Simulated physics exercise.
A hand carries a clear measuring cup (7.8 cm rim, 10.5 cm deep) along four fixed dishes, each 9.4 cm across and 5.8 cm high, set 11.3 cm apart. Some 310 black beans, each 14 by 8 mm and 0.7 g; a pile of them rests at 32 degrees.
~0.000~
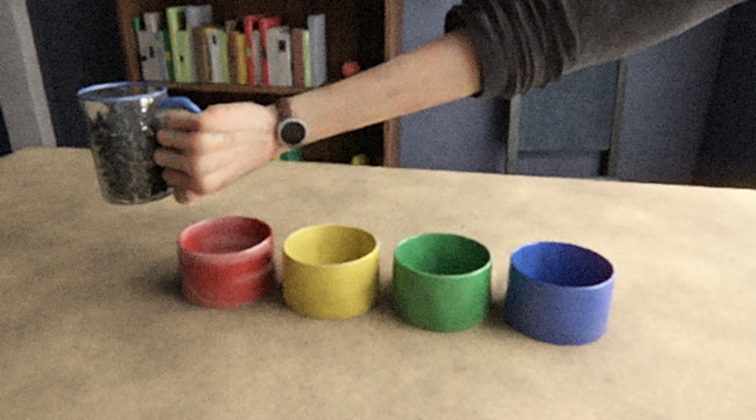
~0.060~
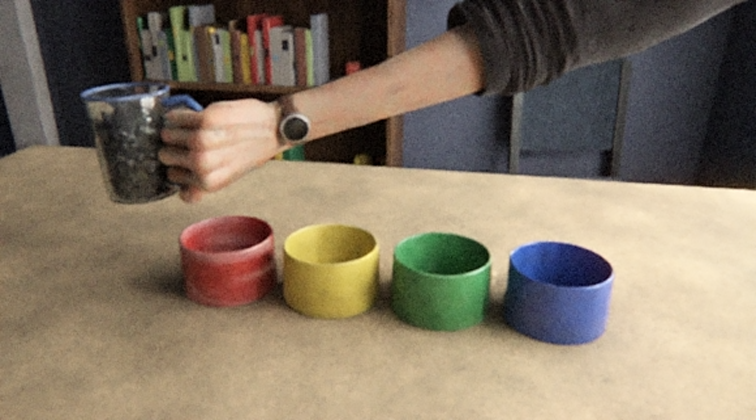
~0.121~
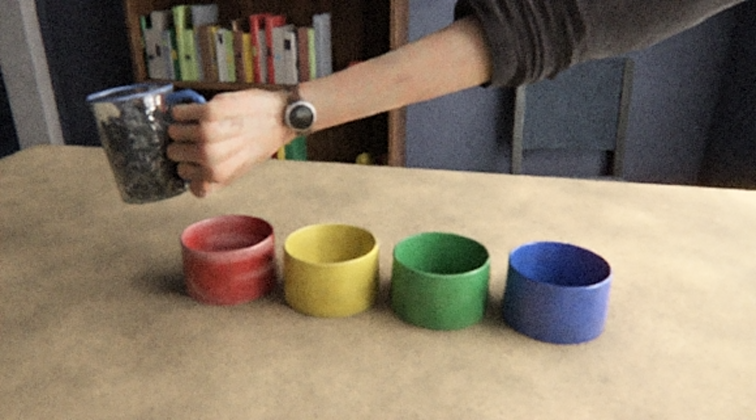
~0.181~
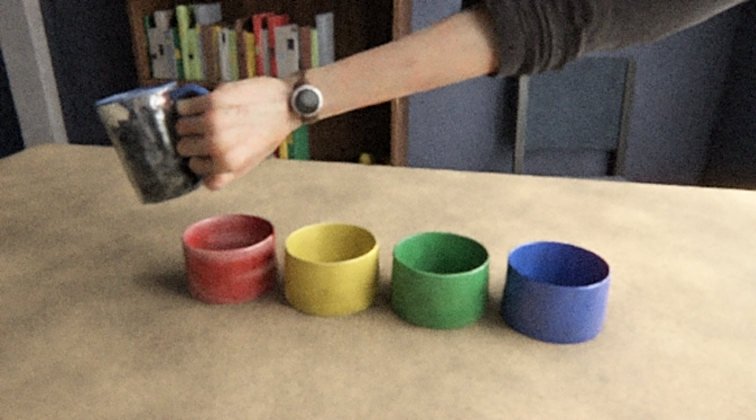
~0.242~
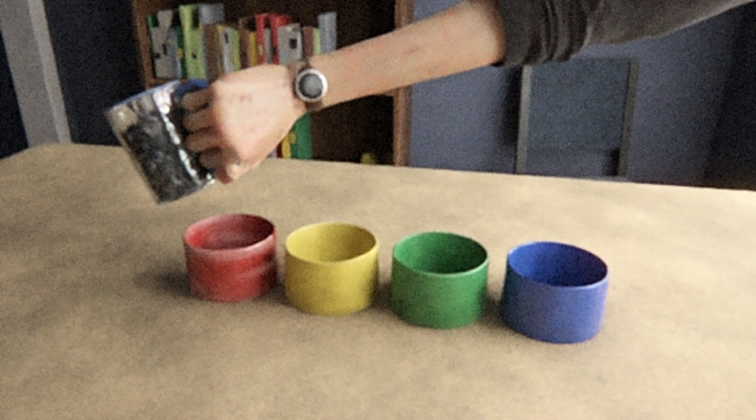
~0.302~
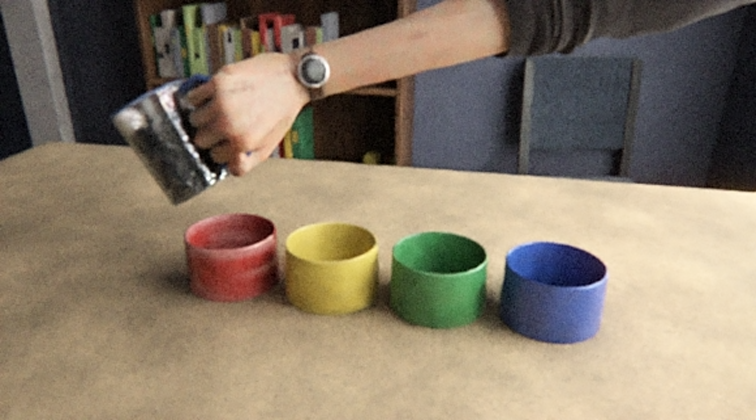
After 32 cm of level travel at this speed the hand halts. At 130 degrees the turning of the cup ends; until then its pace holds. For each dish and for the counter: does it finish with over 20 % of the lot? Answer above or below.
Red dish: Above; blue dish: Below; green dish: Below; yellow dish: Below; on the counter: Above.
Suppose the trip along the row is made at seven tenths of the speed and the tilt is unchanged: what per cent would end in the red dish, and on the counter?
In that case red 80; counter 20.
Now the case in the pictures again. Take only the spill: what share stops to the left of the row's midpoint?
Some 100 per cent.
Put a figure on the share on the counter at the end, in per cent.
Some 30 per cent.
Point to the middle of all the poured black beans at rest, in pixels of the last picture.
Around (251, 271).
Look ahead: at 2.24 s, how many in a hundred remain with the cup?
Some 0 per cent of the load.
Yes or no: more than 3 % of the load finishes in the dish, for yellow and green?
Yellow yes; green no.
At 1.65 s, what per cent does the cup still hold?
Roughly 0 per cent.
After 1.11 s, tilt 124 degrees; cup holds 60 %, red 35 %.
After 1.65 s, tilt 130 degrees; cup holds 0 %, red 60 %, yellow 10 %.
Then, at 2.24 s, tilt 130 degrees; cup holds 0 %, red 60 %, yellow 10 %.
By 2.8 s all is still; red 60 %, blue 0 %, green 0 %, yellow 10 %, counter 30 %.
